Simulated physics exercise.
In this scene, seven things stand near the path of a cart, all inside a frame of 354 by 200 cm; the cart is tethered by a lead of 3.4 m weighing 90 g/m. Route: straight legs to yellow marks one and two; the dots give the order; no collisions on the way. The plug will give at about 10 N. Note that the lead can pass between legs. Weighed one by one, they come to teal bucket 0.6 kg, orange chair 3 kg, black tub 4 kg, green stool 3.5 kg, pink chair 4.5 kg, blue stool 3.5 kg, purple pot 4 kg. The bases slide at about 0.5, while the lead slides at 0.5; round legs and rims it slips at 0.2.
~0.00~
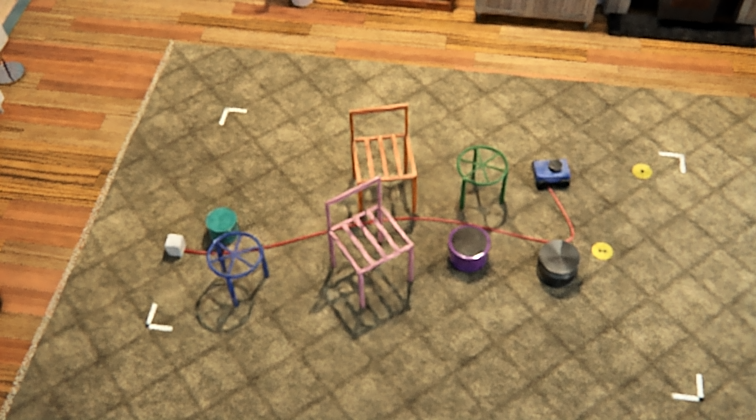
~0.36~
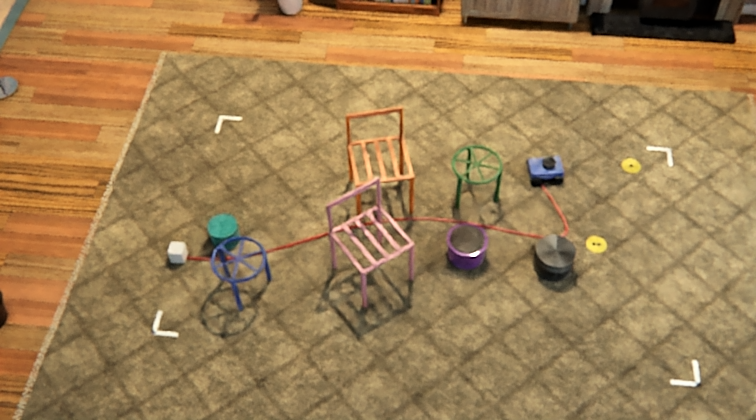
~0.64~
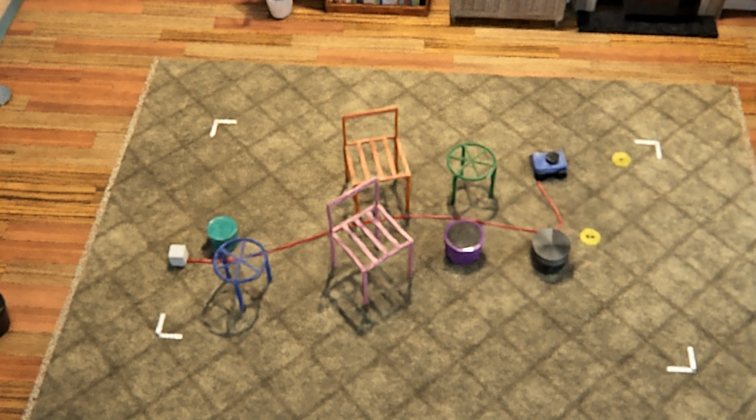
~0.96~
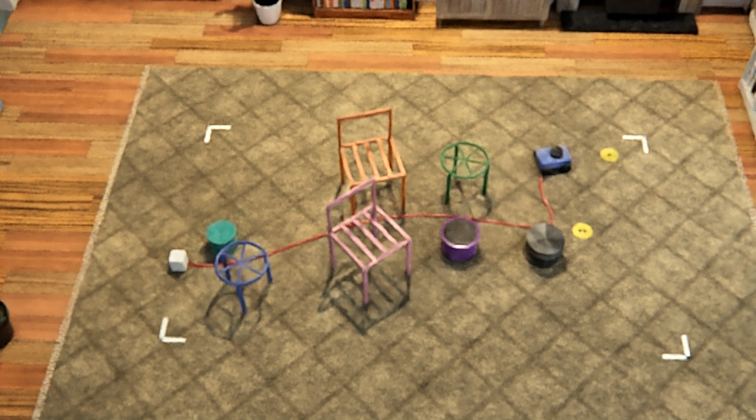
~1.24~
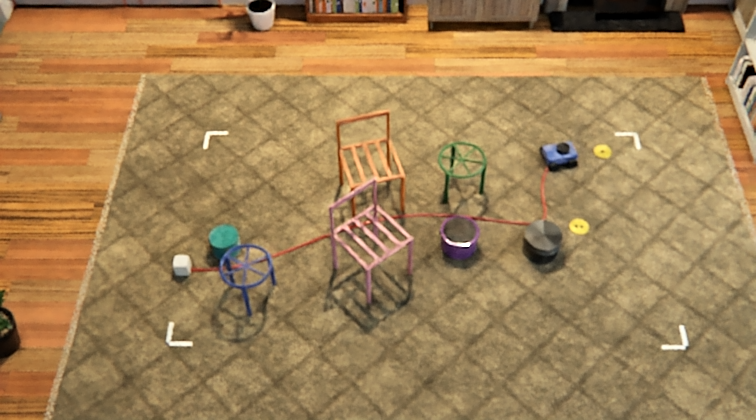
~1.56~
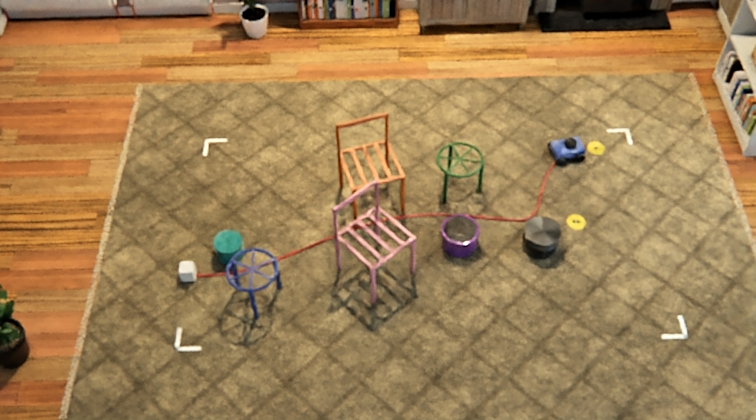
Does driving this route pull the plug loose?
No.
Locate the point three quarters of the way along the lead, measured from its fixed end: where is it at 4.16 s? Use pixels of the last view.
That spot lies roughly at pixel (505, 183) in the last view.
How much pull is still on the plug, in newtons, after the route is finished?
Roughly 0 N.
At 2.4 s, cart at (594, 148), 2 N at the fixed end; nothing else has moved.
At 3.3 s, cart at (589, 172), lead slack at the fixed end; nothing else has moved.
At 4.2 s, cart at (582, 200), lead slack at the fixed end; nothing else has moved.
At 5.0 s, cart at (576, 221), lead slack at the fixed end; nothing else has moved.
At 5.4 s, cart at (576, 221), lead slack at the fixed end; nothing else has moved.
